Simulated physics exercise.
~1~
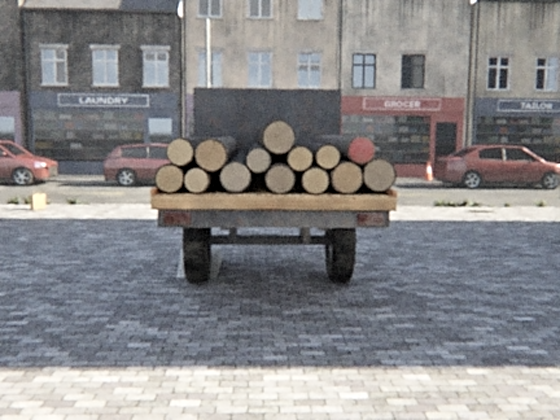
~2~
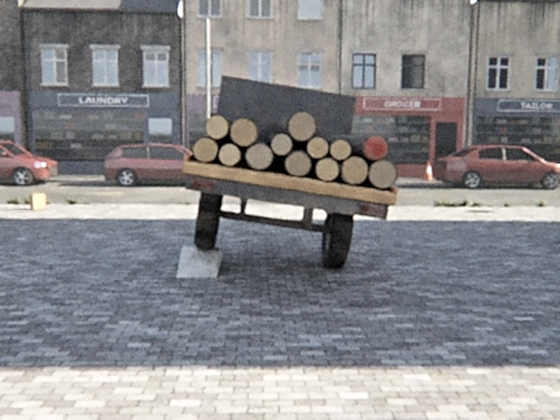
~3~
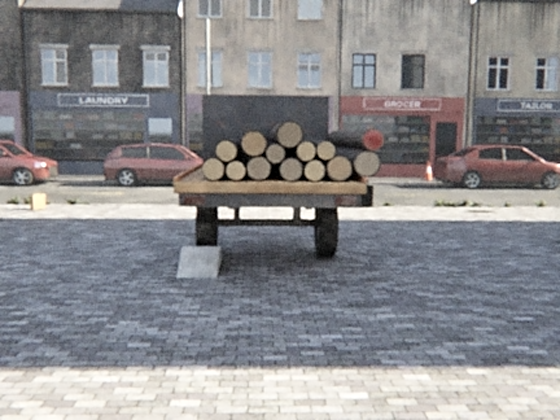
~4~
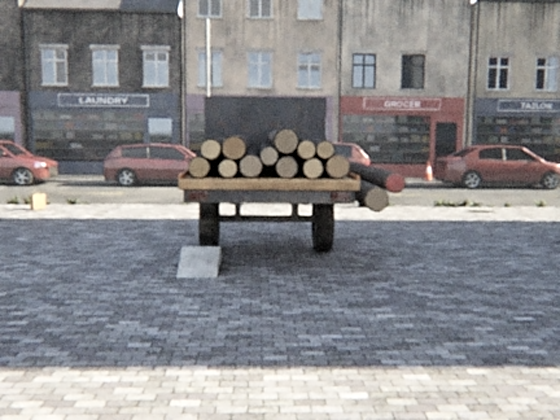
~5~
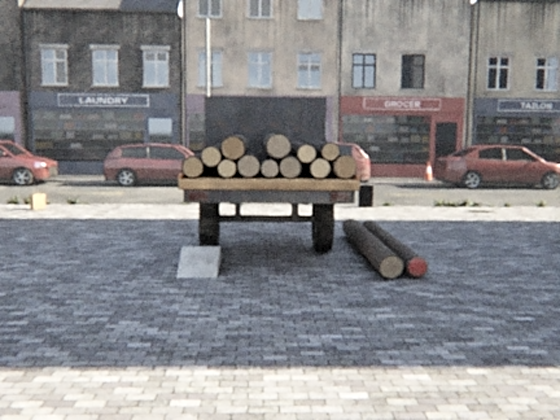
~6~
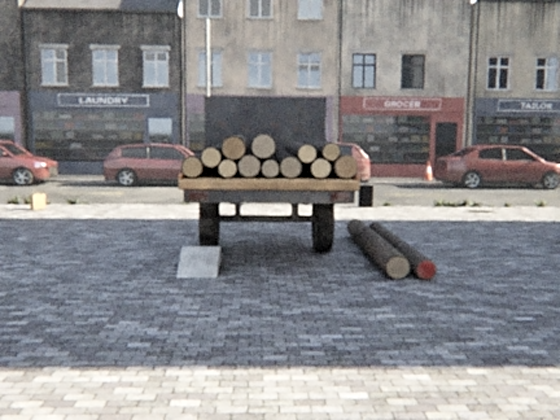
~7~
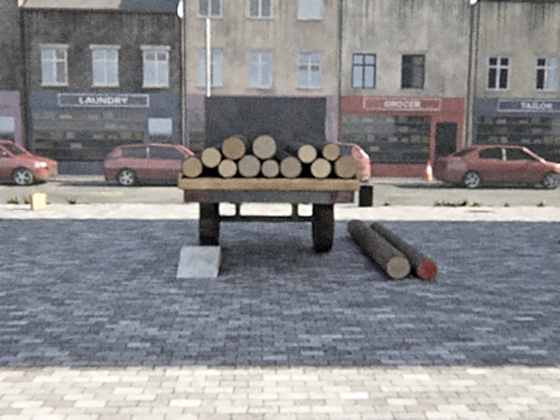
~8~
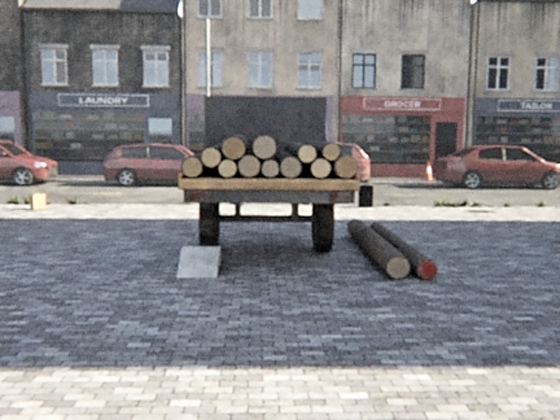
To begin with, a flat trailer stacked with loose logs, their cut ends facing us, stands level on a paved square before a row of shops, with a red-ended log at the right of the load. The left wheel rides up a concrete hump, tipping the deck down to the right. The trailer then comes down level beyond the hump, and the logs shift right, pushing the red one to the edge. It drops off the right side along with a plain log. Both land on the paving and roll slightly right, then lie still side by side while the others stay aboard.
